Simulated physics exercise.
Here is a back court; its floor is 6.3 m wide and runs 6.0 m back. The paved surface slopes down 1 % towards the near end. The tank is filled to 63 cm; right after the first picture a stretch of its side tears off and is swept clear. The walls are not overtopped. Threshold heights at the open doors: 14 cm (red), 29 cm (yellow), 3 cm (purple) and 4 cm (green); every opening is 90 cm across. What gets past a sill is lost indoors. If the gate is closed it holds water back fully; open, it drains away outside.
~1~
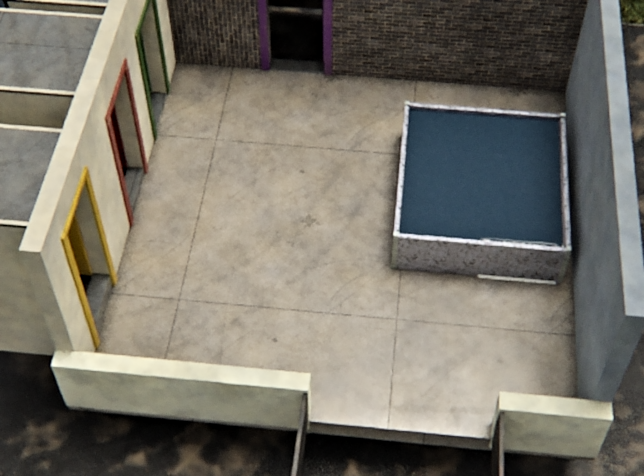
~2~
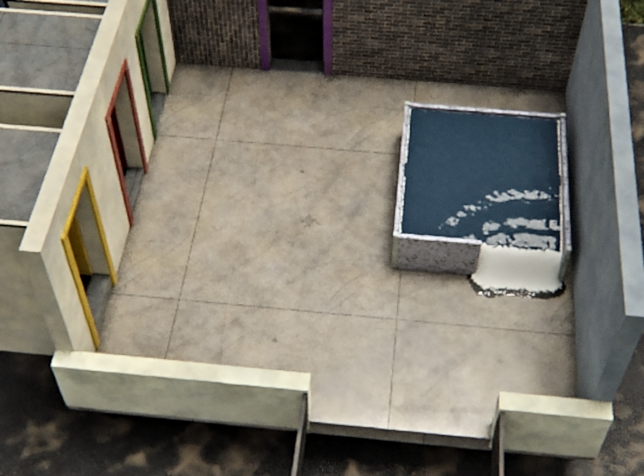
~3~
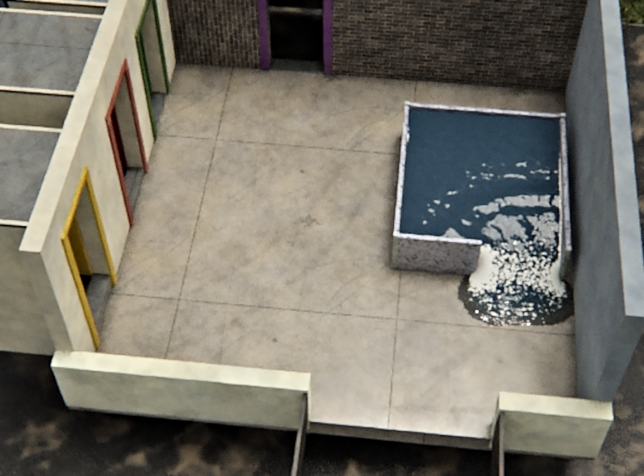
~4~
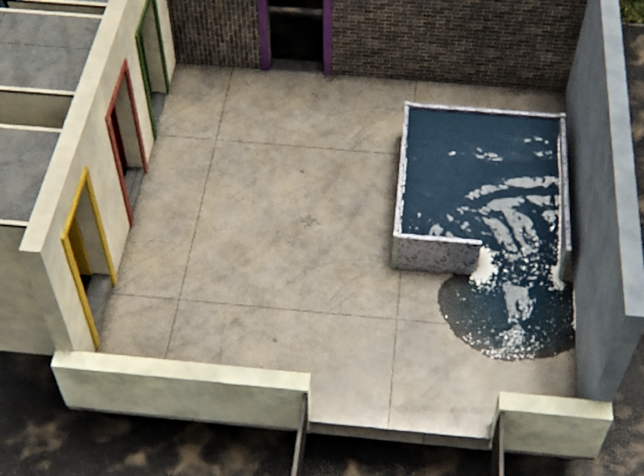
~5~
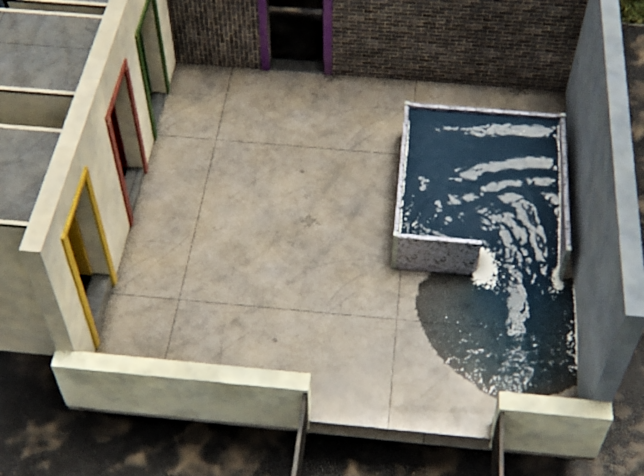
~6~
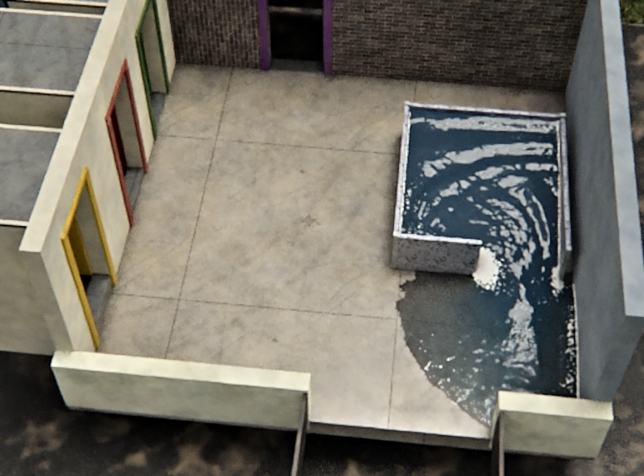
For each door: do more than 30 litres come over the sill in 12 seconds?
The water let in: At the red door it keeps below the limit; at the yellow door it keeps below the limit; at the purple door it stays under the limit; at the green door it keeps below the limit.
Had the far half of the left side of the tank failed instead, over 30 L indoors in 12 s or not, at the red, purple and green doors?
Then: Red above, purple past it, green above.
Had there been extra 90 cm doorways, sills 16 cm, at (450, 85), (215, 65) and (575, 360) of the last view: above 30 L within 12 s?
In turn: Under, not over, above.
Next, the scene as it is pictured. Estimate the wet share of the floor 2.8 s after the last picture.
Some 35 per cent of it.
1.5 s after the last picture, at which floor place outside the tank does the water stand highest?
Near (548, 427).
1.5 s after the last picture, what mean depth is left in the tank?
Some 40 cm.
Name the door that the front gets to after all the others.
The purple one.
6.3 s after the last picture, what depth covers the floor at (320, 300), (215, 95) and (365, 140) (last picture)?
About 1, 1 and 0 cm.
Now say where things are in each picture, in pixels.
The tank at (483, 176) is whole and still, 63 cm deep, in the first frame.
Water pours out at (518, 267) and has run 0.6 m, to (558, 288); typically 9 cm deep outside, 63 cm at the tank's back, in the second frame.
Water pours out at (518, 267) and has run 0.9 m, to (479, 314); typically 11 cm deep outside, 63 cm at the tank's back, in the third frame.
The front is at (496, 353), 1.3 m from the gap at (518, 268); 1.9 m2 of floor is under water; 63 cm left at the back of the tank, in the fourth frame.
Water pours out at (518, 268) and has run 1.9 m, to (500, 393); typically 7 cm deep outside, 63 cm at the tank's back, in the fifth frame.
The front is at a hidden place, 2.3 m from the gap at (518, 267); 4.1 m2 of floor is under water; 60 cm left at the back of the tank, in the sixth frame.
Then, 0.7 s after the last picture water covers 15 % of the floor and is deepest (56 cm) near (576, 417); red door not reached, yellow door not reached, purple door not reached, green door not reached.
Then, 1.5 s after the last picture water covers 15 % of the floor and is deepest (51 cm) near (548, 427); red door not reached, yellow door not reached, purple door not reached, green door not reached.
Then, 2.8 s after the last picture water covers 35 % of the floor and is deepest (32 cm) near (519, 424); red door not reached, yellow door not reached, purple door not reached, green door not reached.
Then, 6.3 s after the last picture water covers 55 % of the floor and is deepest (18 cm) near (519, 424); red door 6 cm at the sill, 0 L in, yellow door 12 cm at the sill, 0 L in, purple door not reached, green door 3 cm at the sill, 0 L in.
Then, 11.3 s after the last picture water covers 95 % of the floor and is deepest (10 cm) near (519, 424); red door 3 cm at the sill, 0 L in, yellow door 6 cm at the sill, 0 L in, purple door 4 cm at the sill, 1 L in, green door 5 cm at the sill, 1 L in.
